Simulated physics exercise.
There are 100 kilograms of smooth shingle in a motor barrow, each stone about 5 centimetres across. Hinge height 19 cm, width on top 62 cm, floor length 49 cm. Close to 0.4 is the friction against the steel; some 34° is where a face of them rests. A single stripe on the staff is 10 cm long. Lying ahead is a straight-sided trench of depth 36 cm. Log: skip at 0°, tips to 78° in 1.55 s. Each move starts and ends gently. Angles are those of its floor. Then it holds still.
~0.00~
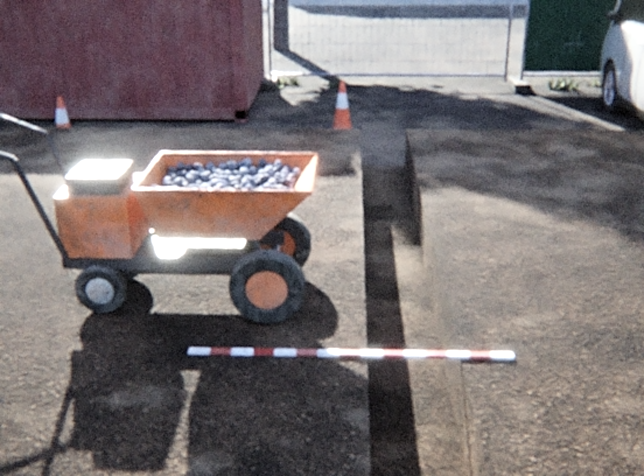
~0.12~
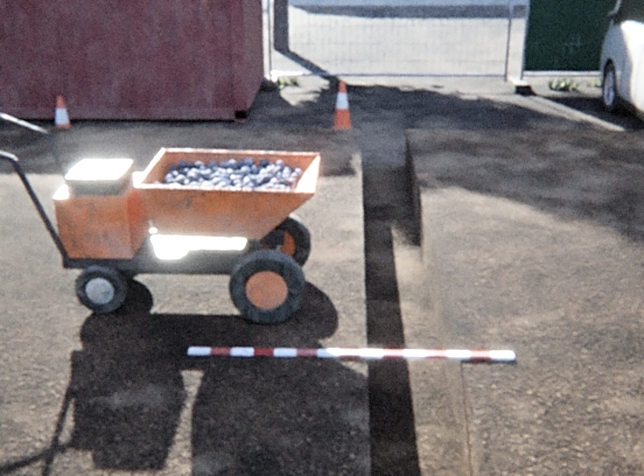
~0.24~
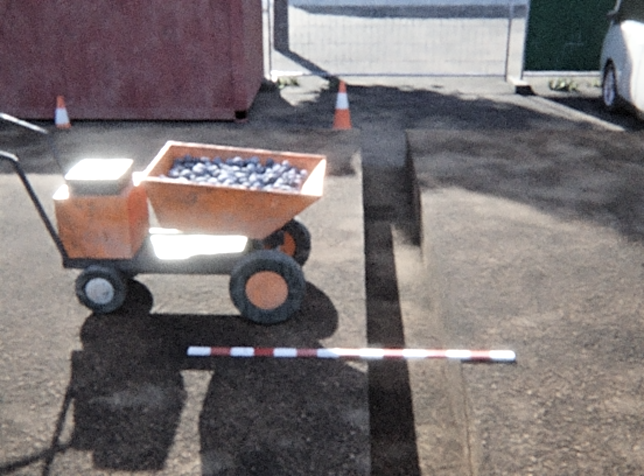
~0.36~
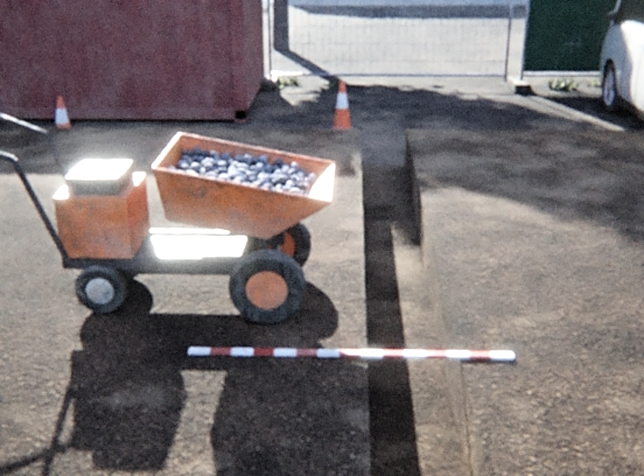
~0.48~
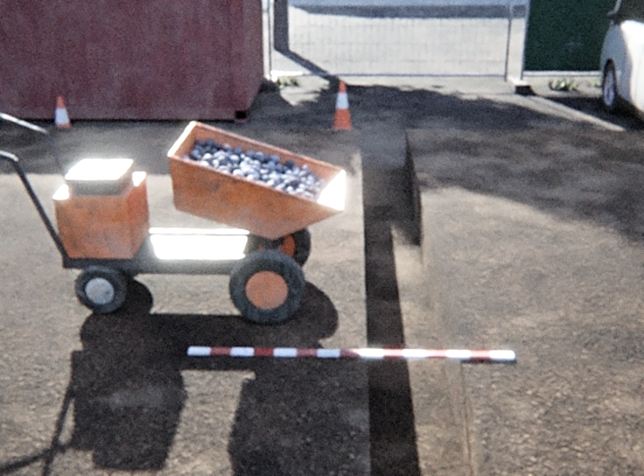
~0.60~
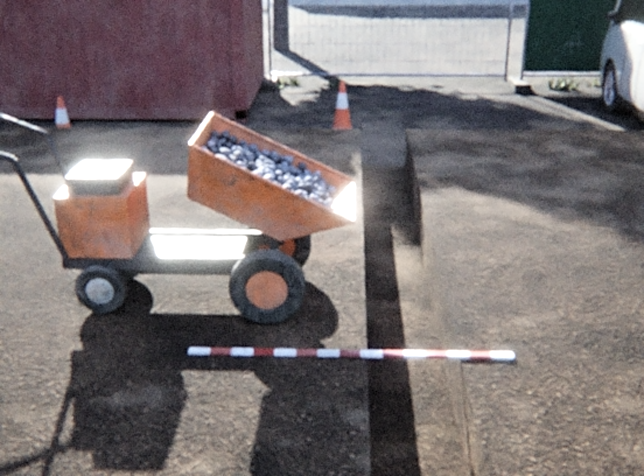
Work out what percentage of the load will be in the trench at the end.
It comes to roughly 100 percent of the load.
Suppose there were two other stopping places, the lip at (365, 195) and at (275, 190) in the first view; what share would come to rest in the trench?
Roughly 45 per cent, then 90 per cent.
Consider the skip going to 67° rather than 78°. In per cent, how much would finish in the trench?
With that change, near 100 per cent.
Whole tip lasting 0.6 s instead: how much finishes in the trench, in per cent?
Probably about 95 in a hundred.
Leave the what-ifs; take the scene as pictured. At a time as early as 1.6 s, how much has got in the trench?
Approx. 90 % of the load.
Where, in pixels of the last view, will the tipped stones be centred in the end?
In the last view, about (412, 348).
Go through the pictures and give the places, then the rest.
The skip is at 0°, its lip at (312, 192); the top of the load is at (242, 169), in the first frame.
The skip is at 1°, its lip at (314, 193); the top of the load is at (235, 167); the stones move at 0.2 m/s on average, in the second frame.
The skip is at 5°, its lip at (321, 197); the top of the load is at (215, 165); the stones move at 0.3 m/s on average, in the third frame.
Lip at (331, 202), floor tilted 11°, highest stones at (199, 160); the stones move at 0.4 m/s on average, in the fourth frame.
Lip at (343, 211), floor tilted 18°, highest stones at (208, 151); the stones move at 0.5 m/s on average, in the fifth frame.
The skip is at 26°, its lip at (354, 223); the top of the load is at (218, 142); the stones move at 0.6 m/s on average, in the sixth frame.
After 1.2 s the floor is at 66°; 95 % in the skip, 5 % in the trench; the foremost stones are at (408, 286).
After 1.6 s the floor is at 78°; 11 % in the skip, 88 % in the trench; the foremost stones are at (455, 356).
After 2.0 s the floor is at 78°; 0 % in the skip, 100 % in the trench; the foremost stones are at (462, 365).
After 4.0 s the floor is at 78°; 0 % in the skip, 100 % in the trench; the foremost stones are at (462, 358).
